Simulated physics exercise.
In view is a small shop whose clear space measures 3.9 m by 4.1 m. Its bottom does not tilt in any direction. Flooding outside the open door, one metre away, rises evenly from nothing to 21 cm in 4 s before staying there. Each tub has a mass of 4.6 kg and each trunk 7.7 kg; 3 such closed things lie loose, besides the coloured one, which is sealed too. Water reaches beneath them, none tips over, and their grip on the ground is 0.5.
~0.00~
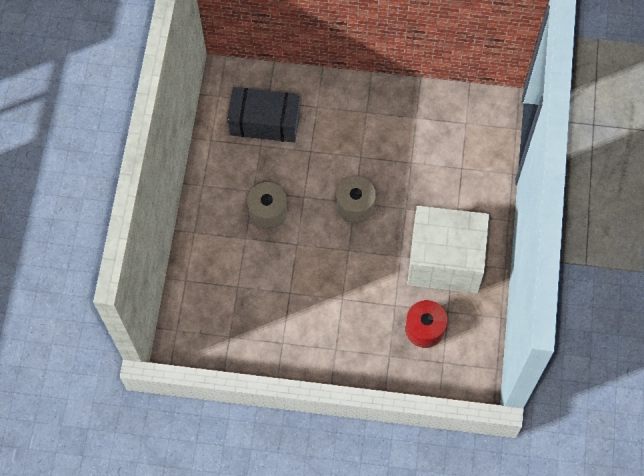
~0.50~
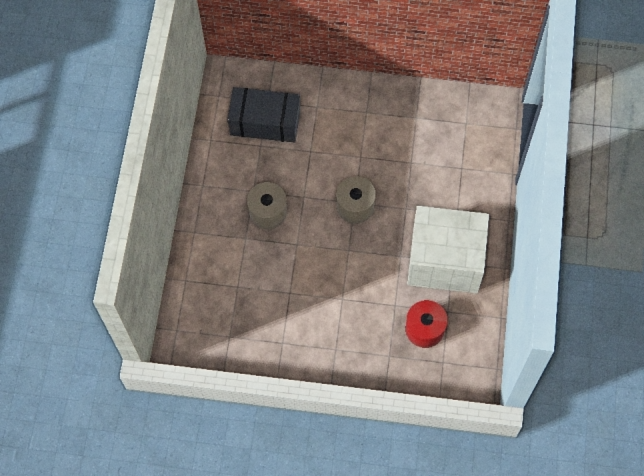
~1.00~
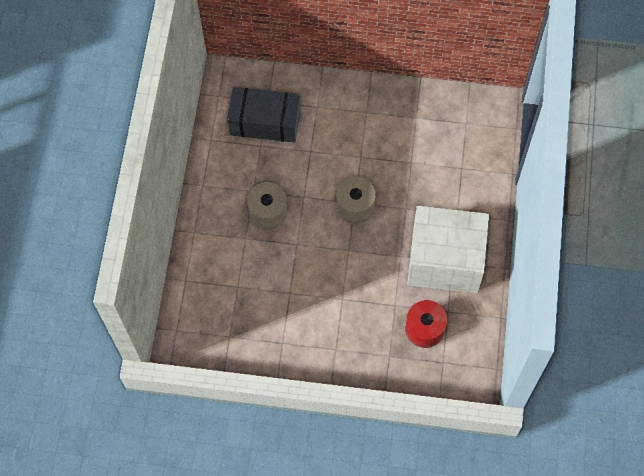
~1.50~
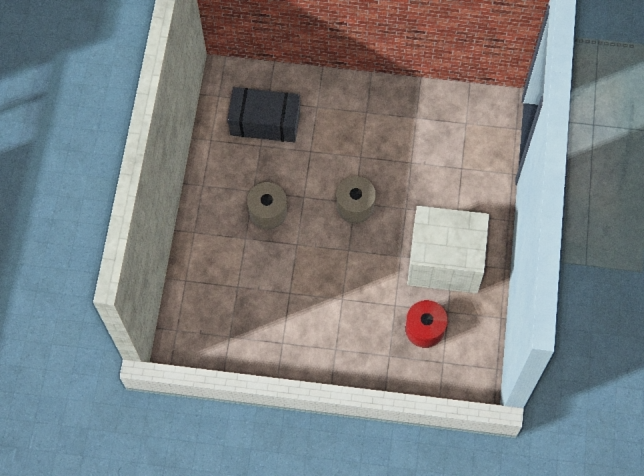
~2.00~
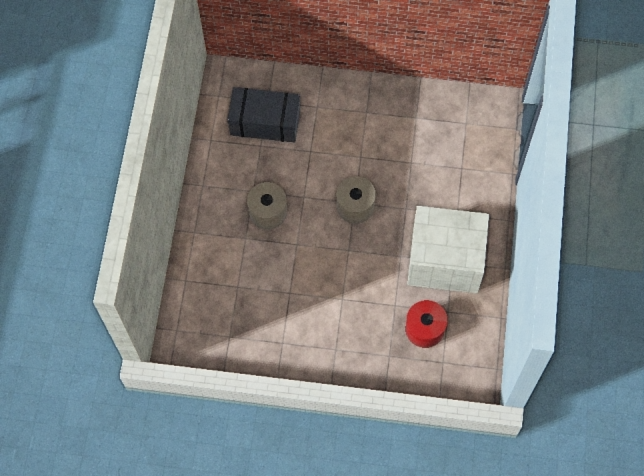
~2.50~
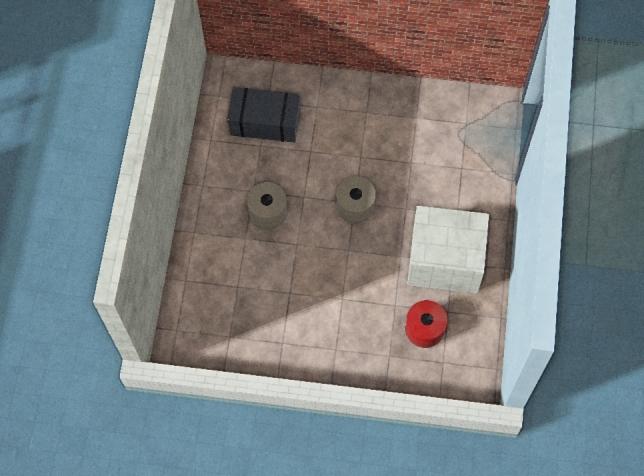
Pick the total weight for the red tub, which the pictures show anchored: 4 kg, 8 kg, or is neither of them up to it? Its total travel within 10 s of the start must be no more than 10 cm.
4 kg is enough.
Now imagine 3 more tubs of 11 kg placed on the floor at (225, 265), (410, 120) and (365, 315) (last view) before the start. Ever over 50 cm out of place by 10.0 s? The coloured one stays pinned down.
In that order: Past it, past it, under.
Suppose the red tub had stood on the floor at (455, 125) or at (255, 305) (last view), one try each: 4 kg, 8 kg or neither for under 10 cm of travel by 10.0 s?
First try none suffices, second try none suffices.
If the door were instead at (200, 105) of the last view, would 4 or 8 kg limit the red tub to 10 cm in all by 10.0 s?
In that setup neither mass works.
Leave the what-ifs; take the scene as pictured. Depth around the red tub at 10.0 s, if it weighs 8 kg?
About 1 cm.
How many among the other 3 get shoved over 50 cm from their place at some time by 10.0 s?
Count: 3.
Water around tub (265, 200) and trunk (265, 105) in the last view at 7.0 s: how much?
Roughly 4 and 11 cm.
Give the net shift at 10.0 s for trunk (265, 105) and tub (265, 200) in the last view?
Respectively 250 and 200 cm.
After 3.5 s the red tub would be 0 cm from its start with 4 kg and 0 cm from its start with 8 kg; 0 cm of water round it then.
After 4.5 s the red tub would be 0 cm from its start with 4 kg and 0 cm from its start with 8 kg; 0 cm of water round it then.
After 7.0 s the red tub would be 0 cm from its start with 4 kg and 0 cm from its start with 8 kg; 0 cm of water round it then.
After 10.0 s the red tub would be 0 cm from its start with 4 kg and 0 cm from its start with 8 kg; 1 cm of water round it then.
